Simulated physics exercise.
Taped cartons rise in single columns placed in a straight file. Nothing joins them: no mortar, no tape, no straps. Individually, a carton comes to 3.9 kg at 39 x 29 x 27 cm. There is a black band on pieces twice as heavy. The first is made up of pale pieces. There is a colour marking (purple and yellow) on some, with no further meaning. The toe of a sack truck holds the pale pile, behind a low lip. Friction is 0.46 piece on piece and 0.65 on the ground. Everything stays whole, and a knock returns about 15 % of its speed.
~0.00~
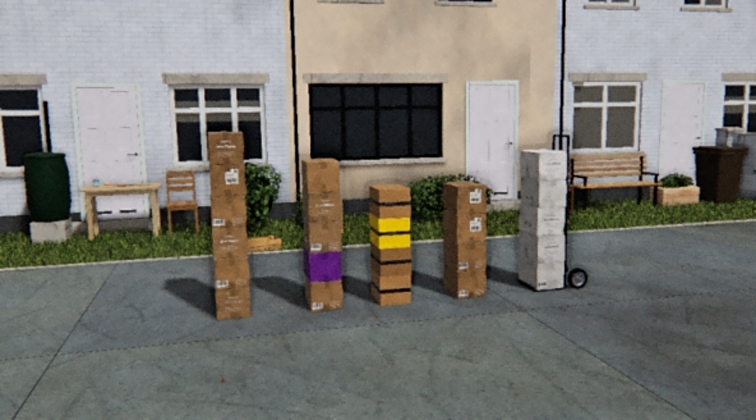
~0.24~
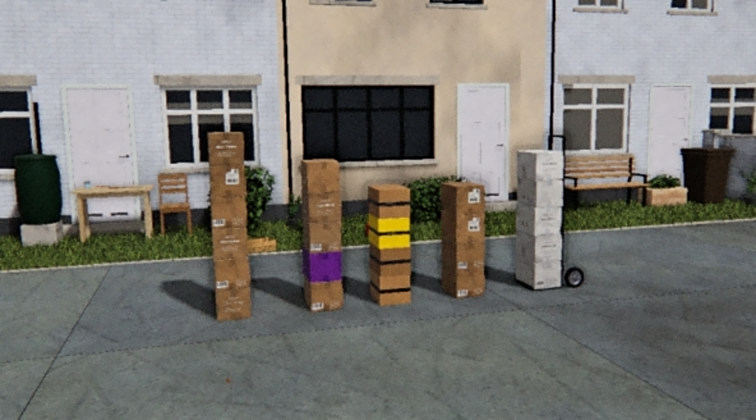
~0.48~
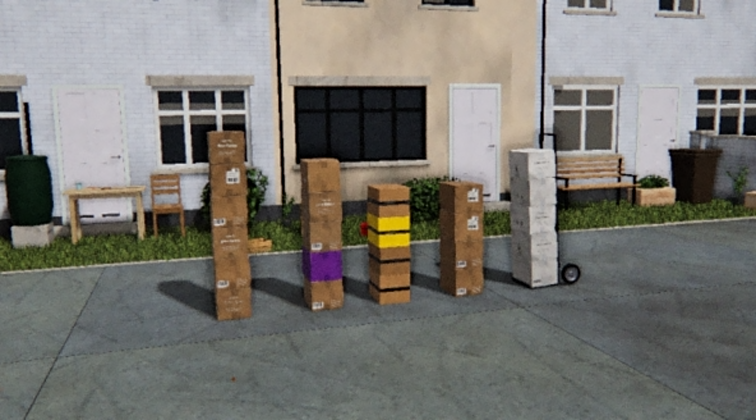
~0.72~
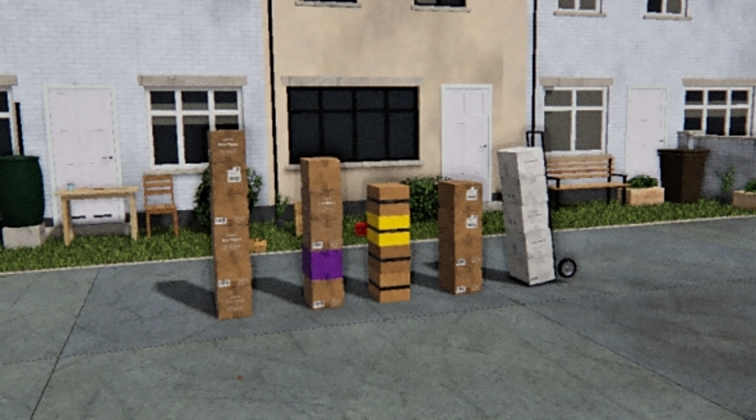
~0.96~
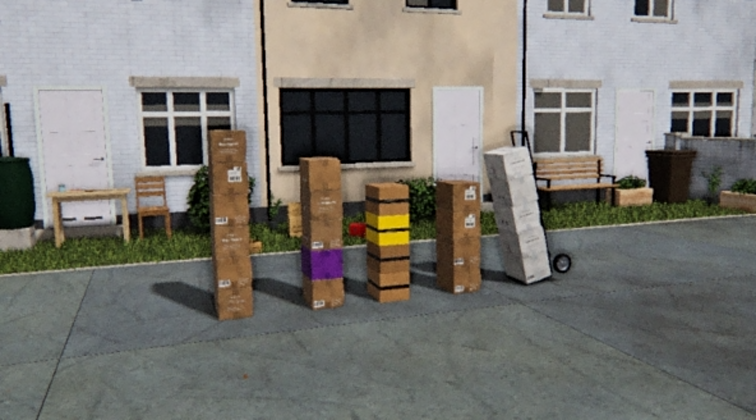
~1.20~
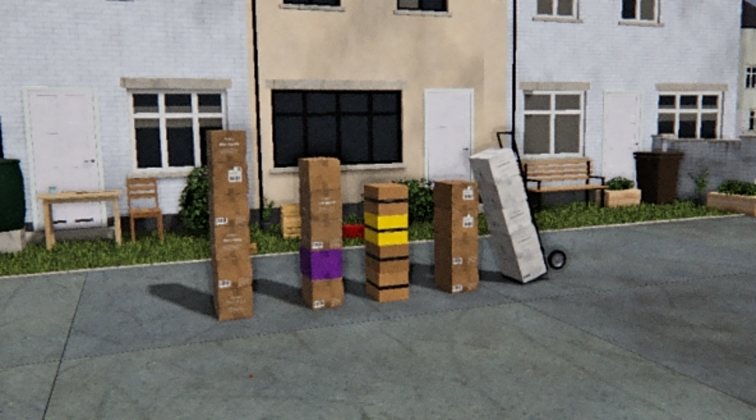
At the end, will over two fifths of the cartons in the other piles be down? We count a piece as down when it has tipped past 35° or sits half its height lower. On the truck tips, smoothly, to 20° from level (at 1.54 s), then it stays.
Yes, over two fifths are.
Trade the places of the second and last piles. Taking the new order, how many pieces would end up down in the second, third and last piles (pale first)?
After the swap, the second pile would have 6 down, the third 4 and the last 4.
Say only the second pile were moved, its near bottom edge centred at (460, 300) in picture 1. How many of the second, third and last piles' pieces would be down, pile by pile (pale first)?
Per pile - second: 4, third: 4, last: 6.
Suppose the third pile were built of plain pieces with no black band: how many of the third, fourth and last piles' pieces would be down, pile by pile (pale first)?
Third 3, fourth 5, last 6.
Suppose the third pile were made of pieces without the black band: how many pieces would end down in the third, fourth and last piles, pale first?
Then third 3, fourth 5, last 6.
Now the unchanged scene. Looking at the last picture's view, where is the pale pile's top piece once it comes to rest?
(400, 244).
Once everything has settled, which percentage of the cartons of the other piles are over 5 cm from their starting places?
100 %.
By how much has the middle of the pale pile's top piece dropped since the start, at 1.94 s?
20 cm lower.
By 1.94 s, 5 of the pale pile down; none of the 19 other cartons down, 4 disturbed.
By 2.84 s, 5 of the pale pile down; 4 of the 19 other cartons down; yellow carton tilted 23°; purple carton tilted 7°.
By 3.68 s, 5 of the pale pile down; 13 of the 19 other cartons down; purple carton tilted 45°, 13 cm lower; yellow carton tilted 45°, 21 cm lower.
By 4.34 s, 5 of the pale pile down; 19 of the 19 other cartons down; purple carton tilted 51°, 20 cm lower; yellow carton tilted 48°, 21 cm lower.
When it is over (5.7 s), 5 of the pale pile down; 19 of the 19 other cartons down; purple carton tilted 51°, 20 cm lower; yellow carton tilted 47°, 21 cm lower. That is 100 per cent. In pixels of the last frame, middles, purple carton near (266, 288), yellow carton near (321, 255).
